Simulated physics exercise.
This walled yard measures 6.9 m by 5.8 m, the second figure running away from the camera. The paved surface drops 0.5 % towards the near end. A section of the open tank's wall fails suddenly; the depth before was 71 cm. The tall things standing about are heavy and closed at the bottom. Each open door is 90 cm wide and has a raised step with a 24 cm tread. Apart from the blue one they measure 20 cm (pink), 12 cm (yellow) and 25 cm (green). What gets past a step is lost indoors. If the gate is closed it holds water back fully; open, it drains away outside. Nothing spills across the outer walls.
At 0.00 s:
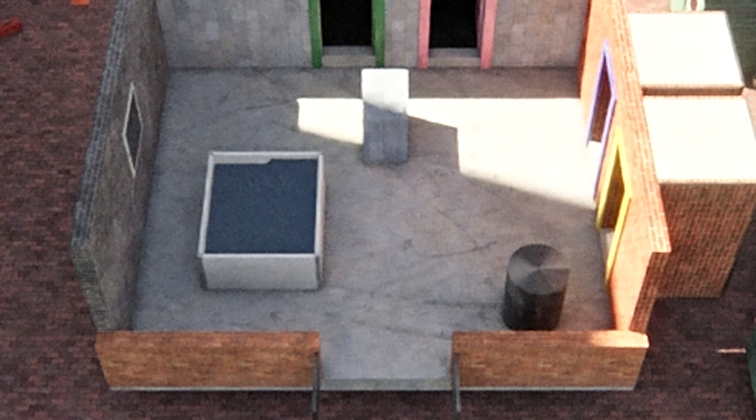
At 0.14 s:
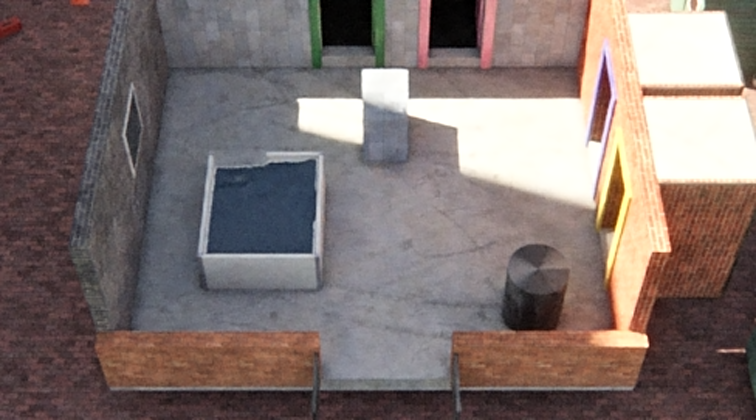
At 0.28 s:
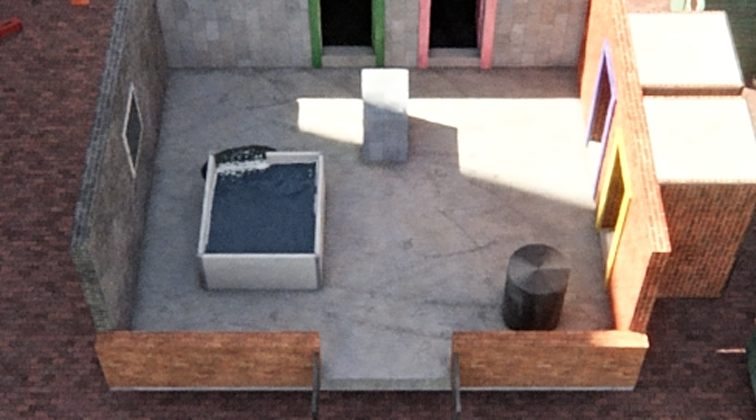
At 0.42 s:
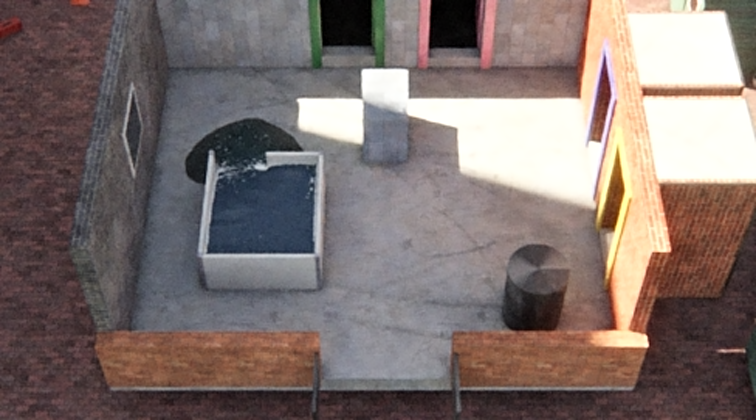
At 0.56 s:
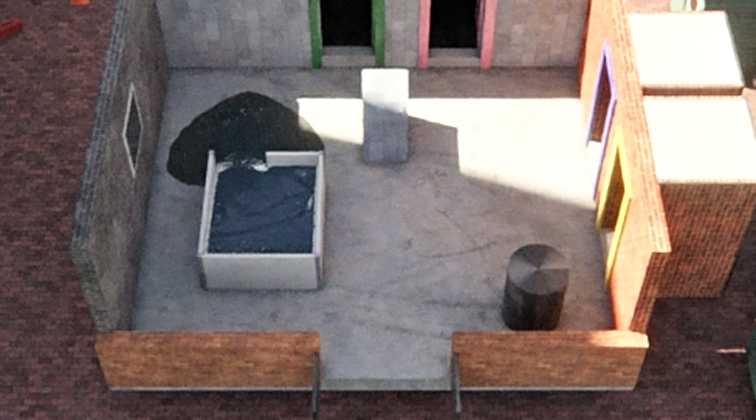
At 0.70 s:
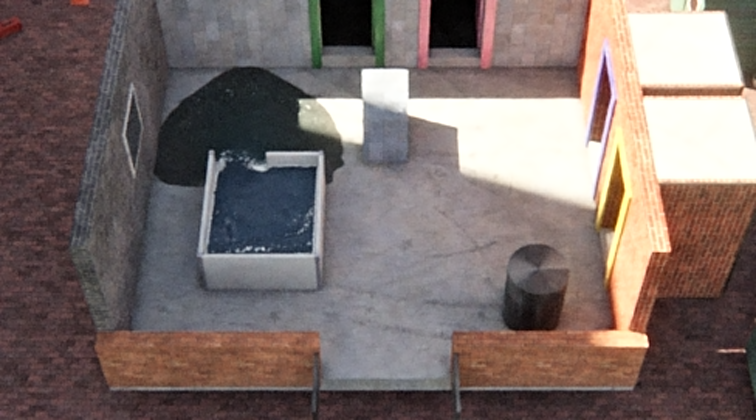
Dark water fills an open, pale-walled tank at the left of a grey walled yard, seen from high above its near opening. A pale block stands towards the back, a black cylinder sits near right, and green, pink, purple and yellow doorways line the back and right walls. The tank's far side breaks open and water pours out, spreading backwards and sideways in a widening dark sheet, while the camera stays still.
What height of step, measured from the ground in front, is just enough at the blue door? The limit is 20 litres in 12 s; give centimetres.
About 5.5 cm.
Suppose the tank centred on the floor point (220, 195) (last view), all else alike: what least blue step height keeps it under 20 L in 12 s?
Some 6.0 cm.
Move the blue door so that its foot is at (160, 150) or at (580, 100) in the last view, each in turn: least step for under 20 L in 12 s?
Roughly 13.5 and 13.0 cm.
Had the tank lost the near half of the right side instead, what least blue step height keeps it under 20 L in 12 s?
Then roughly 9.5 cm.
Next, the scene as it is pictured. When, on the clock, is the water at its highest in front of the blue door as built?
At about 5.0 s.
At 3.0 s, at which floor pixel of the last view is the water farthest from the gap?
Near (553, 68).
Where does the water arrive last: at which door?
Last comes the yellow one.
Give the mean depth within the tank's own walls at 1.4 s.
Some 48 cm.
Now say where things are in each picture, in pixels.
The first frame shows the open tank at (263, 206) is whole and still, 71 cm deep; the blue door at (600, 127) is dry.
In the second frame, the gap is on the far side, the front 0.3 m out at a hidden place; the back of the open tank holds 71 cm.
In the third frame, water pours out on the far side and has run 0.8 m, to (252, 149); about 11 cm deep outside, 71 cm at the back.
In the fourth frame, the front is at (243, 124), 1.3 m from the gap on the far side; 1.7 m2 of floor is wet, 71 cm left at the back.
In the fifth frame, the gap is on the far side, the front 1.9 m out at (245, 96); the back of the open tank holds 67 cm.
In the sixth frame, the front is at (241, 70), 2.5 m from the gap on the far side; 5.0 m2 of floor is wet, 60 cm left at the back; the blue door at (600, 127), 5.5 m from the gap, is still 4.1 m from the nearest water.
After 1.4 s water covers 20 % of the floor, deepest (46 cm) near (169, 76); it has not reached the blue door.
After 3.0 s water covers 30 % of the floor, deepest (24 cm) near (217, 124); it has not reached the blue door.
After 12.0 s water covers 95 % of the floor, deepest (10 cm) near (602, 363); 5 cm at the blue door, 0 litres in over its 18 cm step.
At the blue door as built, the water arrived by 4.1 s and peaked near 11 cm at 4.8 s.
With a step of 4 cm, 37 litres would have come in within the 12 s; with 6.5 cm, 10 litres. So under 20 litres takes about 5.5 cm.
